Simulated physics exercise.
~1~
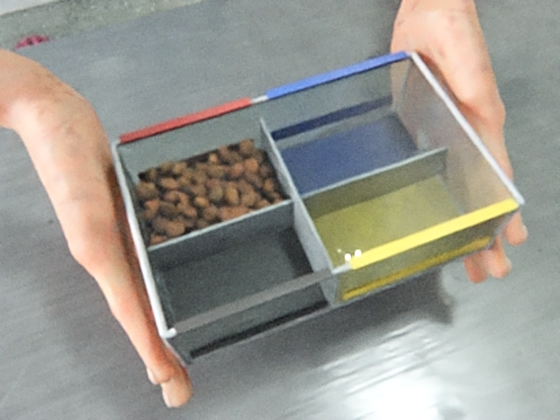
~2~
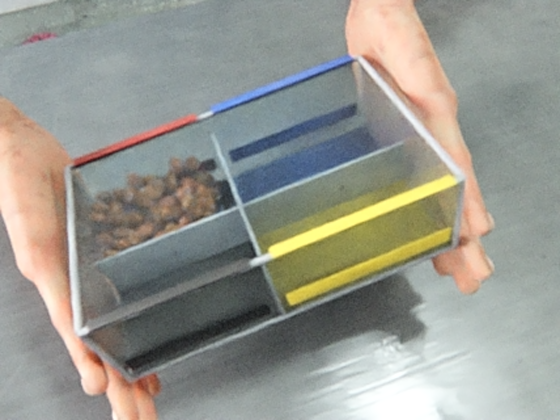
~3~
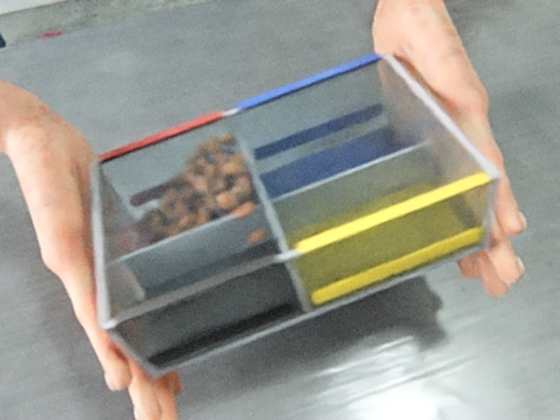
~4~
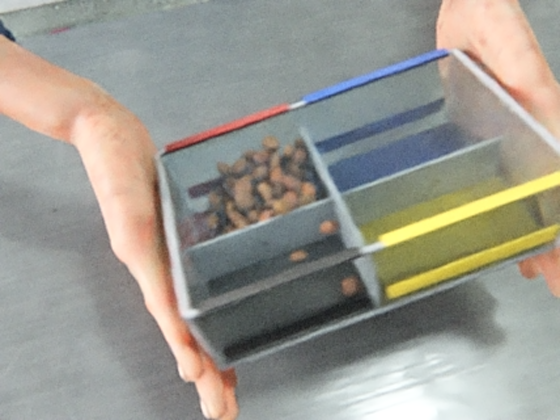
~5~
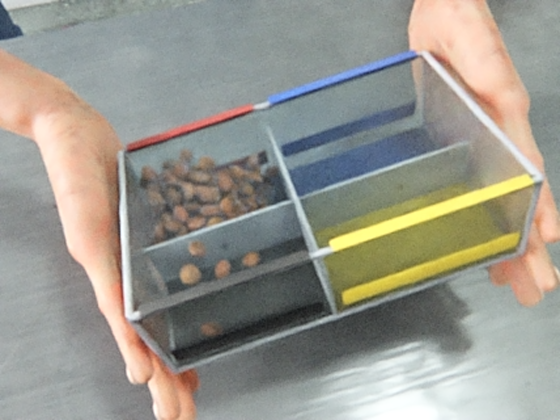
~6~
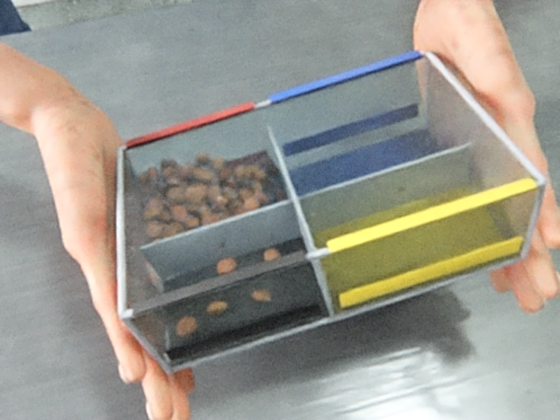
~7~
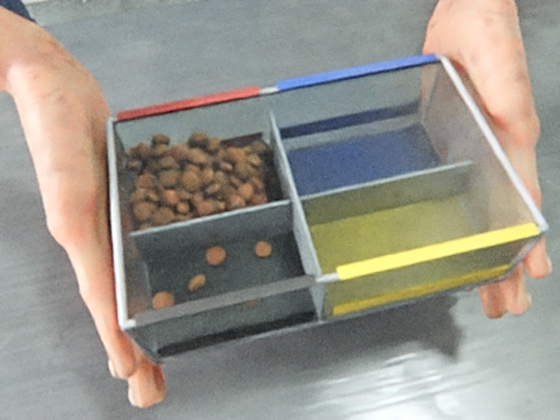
Above a grey, lightly shining tabletop, seen from above at an angle, two hands hold a clear-lidded box by its left and right ends. Its four compartments are marked red at the back left, blue at the back right, black at the front left and yellow at the front right, and brown kibble fills the red one. The hands tip the box toward the viewer and shake it from side to side, and a few pieces spill over the partition into the black section. The shaking stops, and the box stays tilted briefly before easing back toward level. Most of the kibble remains in red, a few pieces lie in black, and blue and yellow are empty.
